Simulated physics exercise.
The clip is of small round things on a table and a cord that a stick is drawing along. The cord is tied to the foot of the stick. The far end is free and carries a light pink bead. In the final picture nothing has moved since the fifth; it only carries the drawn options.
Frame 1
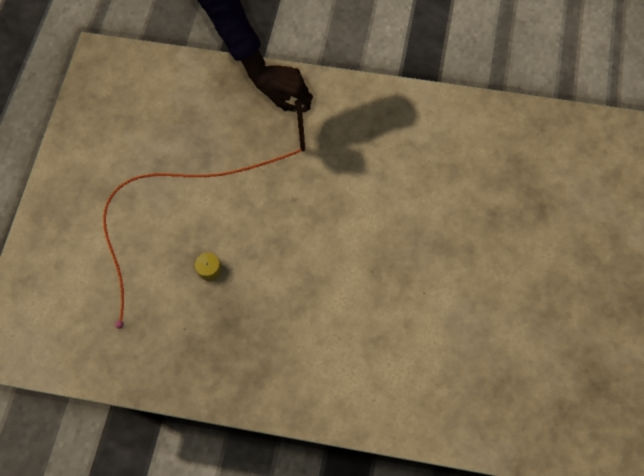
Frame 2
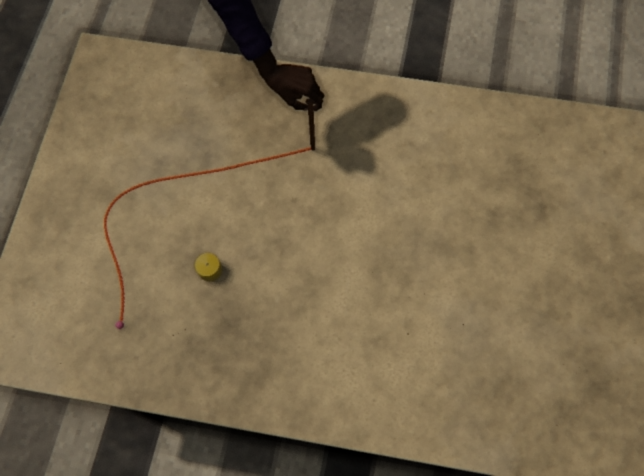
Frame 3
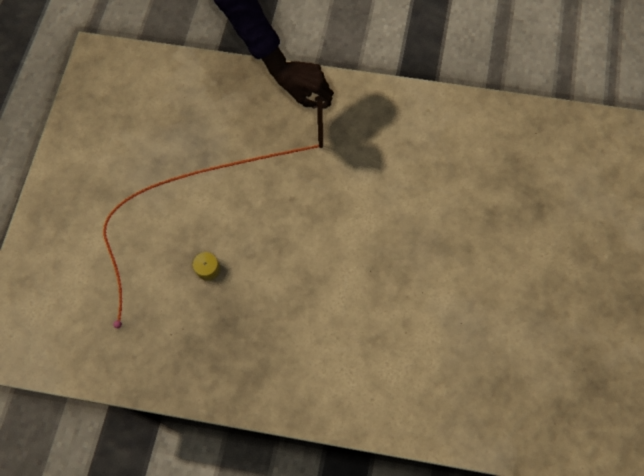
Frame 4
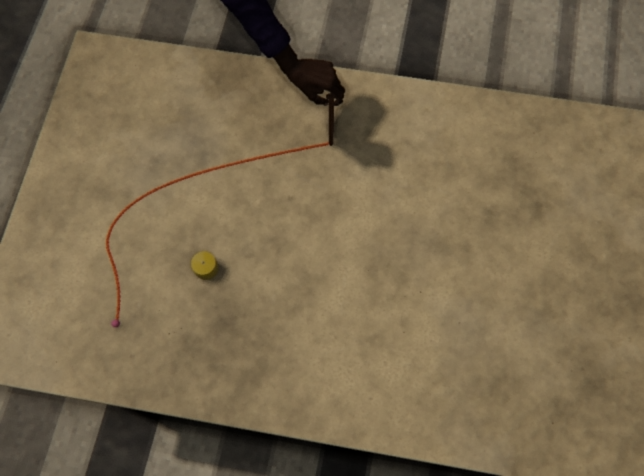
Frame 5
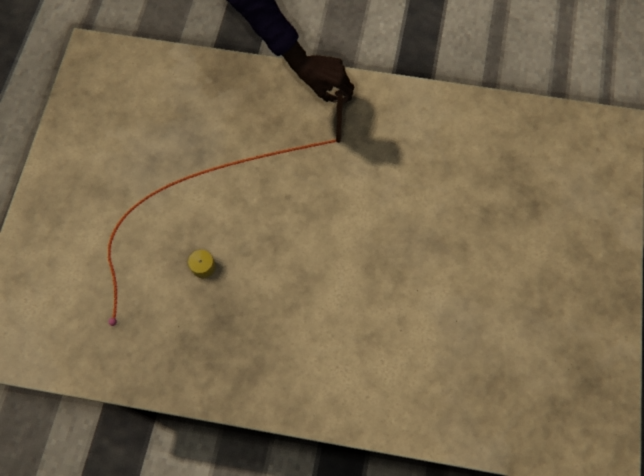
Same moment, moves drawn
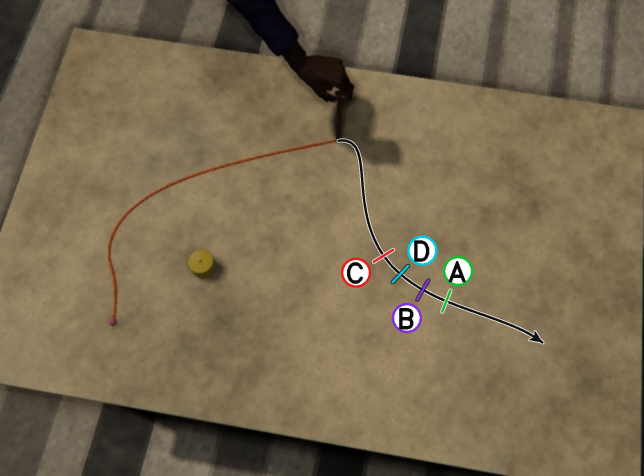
A dark-gloved hand moves a thin stick a short way right along a table, drawing a red cord whose upper curve flattens, while the pink bead at its free end and a small yellow round object barely shift.
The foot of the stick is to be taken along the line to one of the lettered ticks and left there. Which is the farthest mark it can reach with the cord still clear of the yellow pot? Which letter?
As far as tick A.
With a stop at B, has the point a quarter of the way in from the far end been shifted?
By then, yes.
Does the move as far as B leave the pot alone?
For that mark, yes.
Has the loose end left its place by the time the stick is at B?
Yes.
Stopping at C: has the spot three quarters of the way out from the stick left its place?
Yes.
On the marked copy, A at (446, 301); B at (423, 290); C at (384, 256); D at (400, 274); the route from (338, 141) via (395, 269) to (543, 343).
Taking A. A third of the way, foot of the stick (364, 197), middle of the cord (197, 186), free end (113, 319).
Two thirds of the way, foot of the stick (390, 264), middle of the cord (224, 212), free end (113, 315).
When it is over, foot of the stick (446, 301), middle of the cord (271, 251), free end (115, 301); nothing has been touched.
As for the rest, B is safe but short; C is safe but short; D is safe but short.
